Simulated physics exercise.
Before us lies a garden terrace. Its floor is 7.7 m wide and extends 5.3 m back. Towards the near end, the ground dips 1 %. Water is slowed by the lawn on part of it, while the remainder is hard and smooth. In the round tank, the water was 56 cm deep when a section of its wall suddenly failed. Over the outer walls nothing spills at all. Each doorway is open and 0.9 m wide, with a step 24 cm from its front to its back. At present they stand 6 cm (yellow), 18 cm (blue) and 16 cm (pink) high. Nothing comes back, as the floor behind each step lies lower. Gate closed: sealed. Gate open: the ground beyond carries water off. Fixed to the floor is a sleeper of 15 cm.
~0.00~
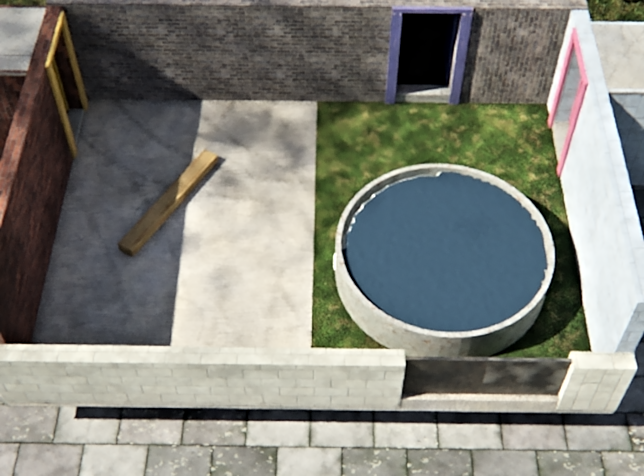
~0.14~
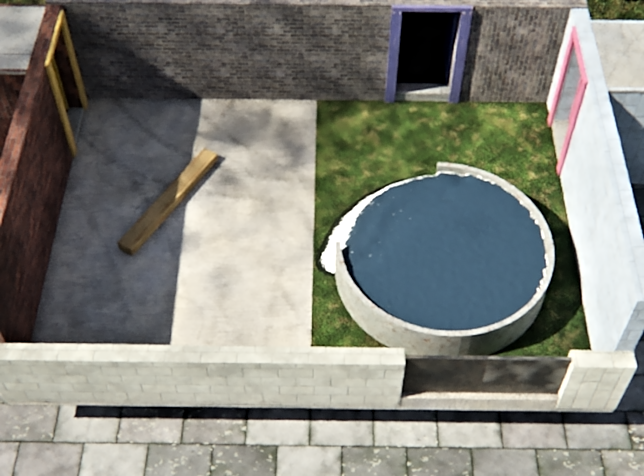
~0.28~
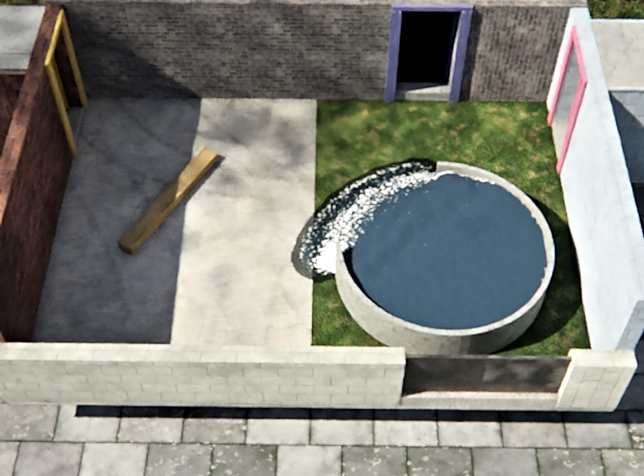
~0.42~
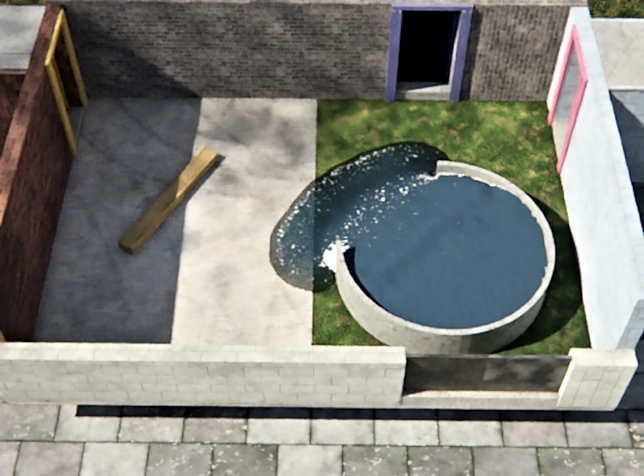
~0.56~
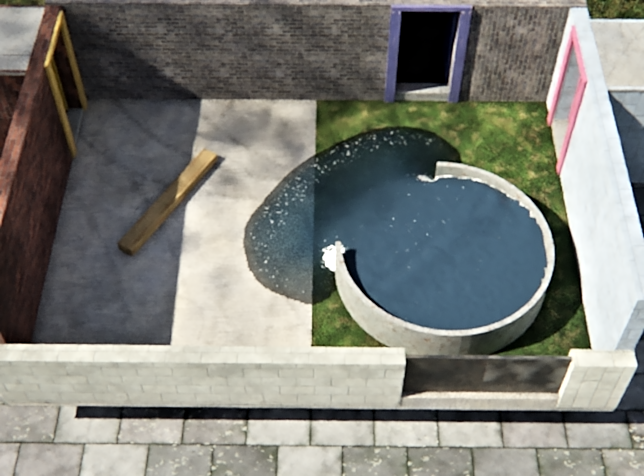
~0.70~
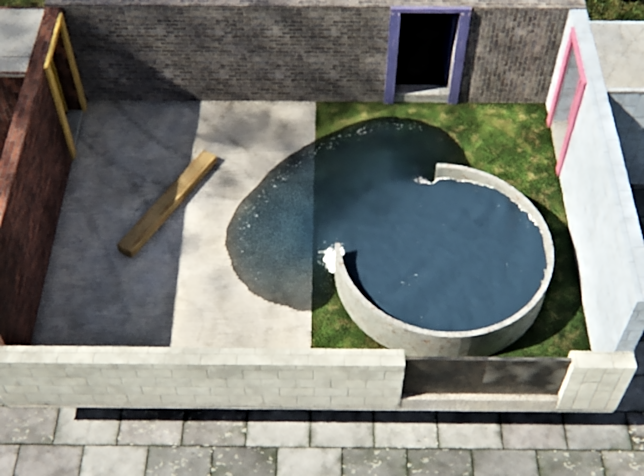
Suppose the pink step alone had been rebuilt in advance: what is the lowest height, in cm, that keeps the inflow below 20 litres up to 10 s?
About 5.5 cm.
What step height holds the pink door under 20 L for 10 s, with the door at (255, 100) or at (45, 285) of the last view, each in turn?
In turn: About 16 cm, about 12.0 cm.
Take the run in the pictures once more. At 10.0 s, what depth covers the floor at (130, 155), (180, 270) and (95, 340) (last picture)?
Approx. 6 / 11 / 13 cm.
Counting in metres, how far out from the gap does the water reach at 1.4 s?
Around 3.2 m from the gap.
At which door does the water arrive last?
That would be the pink one, last in line.
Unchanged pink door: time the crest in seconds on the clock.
4.5 s.
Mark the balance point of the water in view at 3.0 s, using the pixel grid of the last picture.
It lies near (332, 208) in the last picture.
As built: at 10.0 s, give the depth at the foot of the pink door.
7.5 cm.
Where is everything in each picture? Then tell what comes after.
The first picture shows the round tank at (444, 248) is whole and still, 56 cm deep; the pink door at (568, 103) is dry.
In the second picture, the front is at (321, 257), 0.3 m from the gap on the far side; 0.5 m2 of floor is wet, 56 cm left at the back.
In the third picture, water pours out on the far side and has run 0.6 m, to (410, 162); about 10 cm deep outside, 56 cm at the back.
In the fourth picture, water pours out on the far side and has run 1.0 m, to (278, 233); about 9 cm deep outside, 56 cm at the back.
In the fifth picture, the gap is on the far side, the front 1.4 m out at (254, 221); the back of the round tank holds 56 cm.
In the sixth picture, the gap is on the far side, the front 1.7 m out at (234, 226); the back of the round tank holds 56 cm; 1.6 m in a straight line remain to the pink door at (567, 103).
After 1.4 s water covers 40 % of the floor, deepest (26 cm) near (357, 214); it has not reached the pink door.
After 3.0 s water covers 65 % of the floor, deepest (30 cm) near (86, 103); it has not reached the pink door.
After 10.0 s water covers 95 % of the floor, deepest (18 cm) near (373, 382); 8 cm at the pink door, 0 litres in over its 16 cm step.
At the pink door as built, the water arrived by 3.9 s and peaked near 9 cm at 4.6 s.
Run again over the same 10 s with other heights there, 28 litres in over 5 cm, 9 litres over 6.5 cm. The limit of 20 litres is kept from about 5.5 cm up.
